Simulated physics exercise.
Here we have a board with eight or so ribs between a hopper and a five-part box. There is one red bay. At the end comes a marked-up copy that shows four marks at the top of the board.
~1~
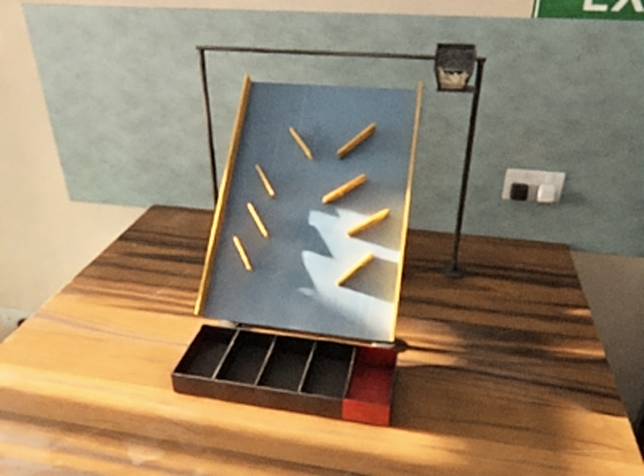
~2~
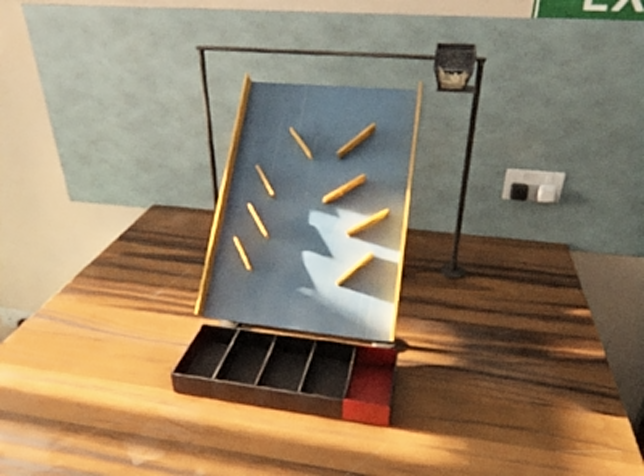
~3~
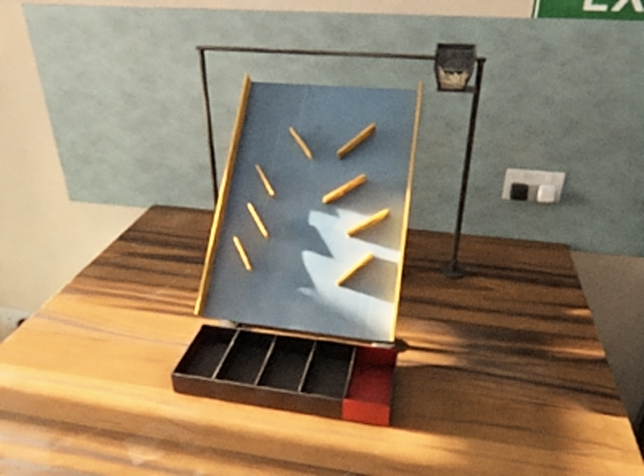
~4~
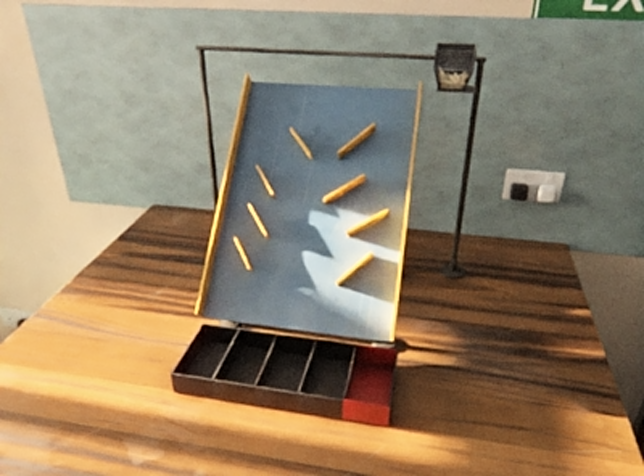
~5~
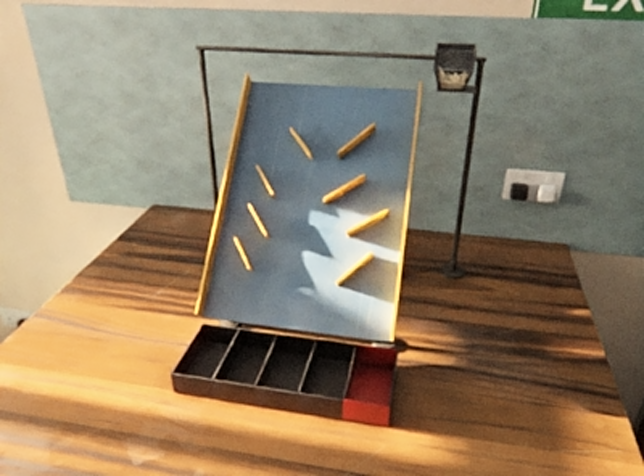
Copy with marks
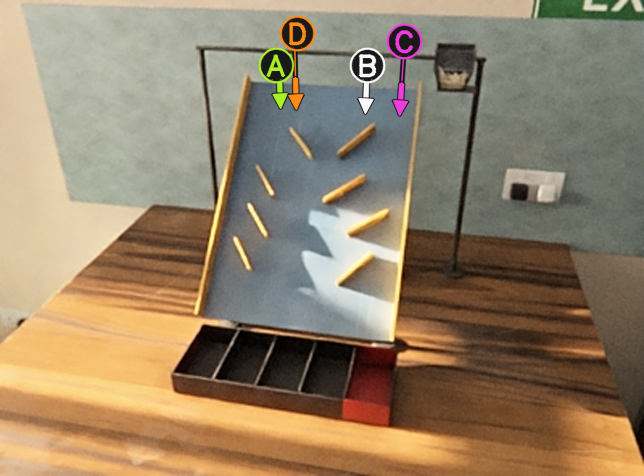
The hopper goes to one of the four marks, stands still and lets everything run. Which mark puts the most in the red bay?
The best mark is C.
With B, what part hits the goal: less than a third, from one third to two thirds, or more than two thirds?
Less than a third.
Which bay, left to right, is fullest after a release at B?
The second from the left.
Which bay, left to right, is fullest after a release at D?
The third from the left.
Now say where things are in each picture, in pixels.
The first frame shows hopper (451, 82), white beans, door shut.
The second frame shows ribs (291, 128) to (310, 154), (338, 153) to (374, 124), (257, 165) to (272, 195).
The third frame shows ribs (324, 199) to (364, 174), (248, 204) to (266, 235), (346, 232) to (388, 209).
The fourth frame shows ribs (234, 236) to (249, 268), (336, 283) to (372, 252).
The fifth frame shows red bay (366, 412), number 5 of 5 from the left.
On the marked copy, mark A meets the board at (280, 103); mark B meets the board at (365, 108); mark C meets the board at (399, 110); mark D meets the board at (296, 104).
With A, not one piece in the red bay, the larger part in other bays, roughly a quarter outside the box.
With B, not one piece in the red bay, almost all in other bays, about a tenth outside the box.
With C, roughly a third in the red bay, roughly half in other bays, about a tenth held on the board, about a tenth outside the box.
With D, not one piece in the red bay, almost all in other bays, just a few held on the board.
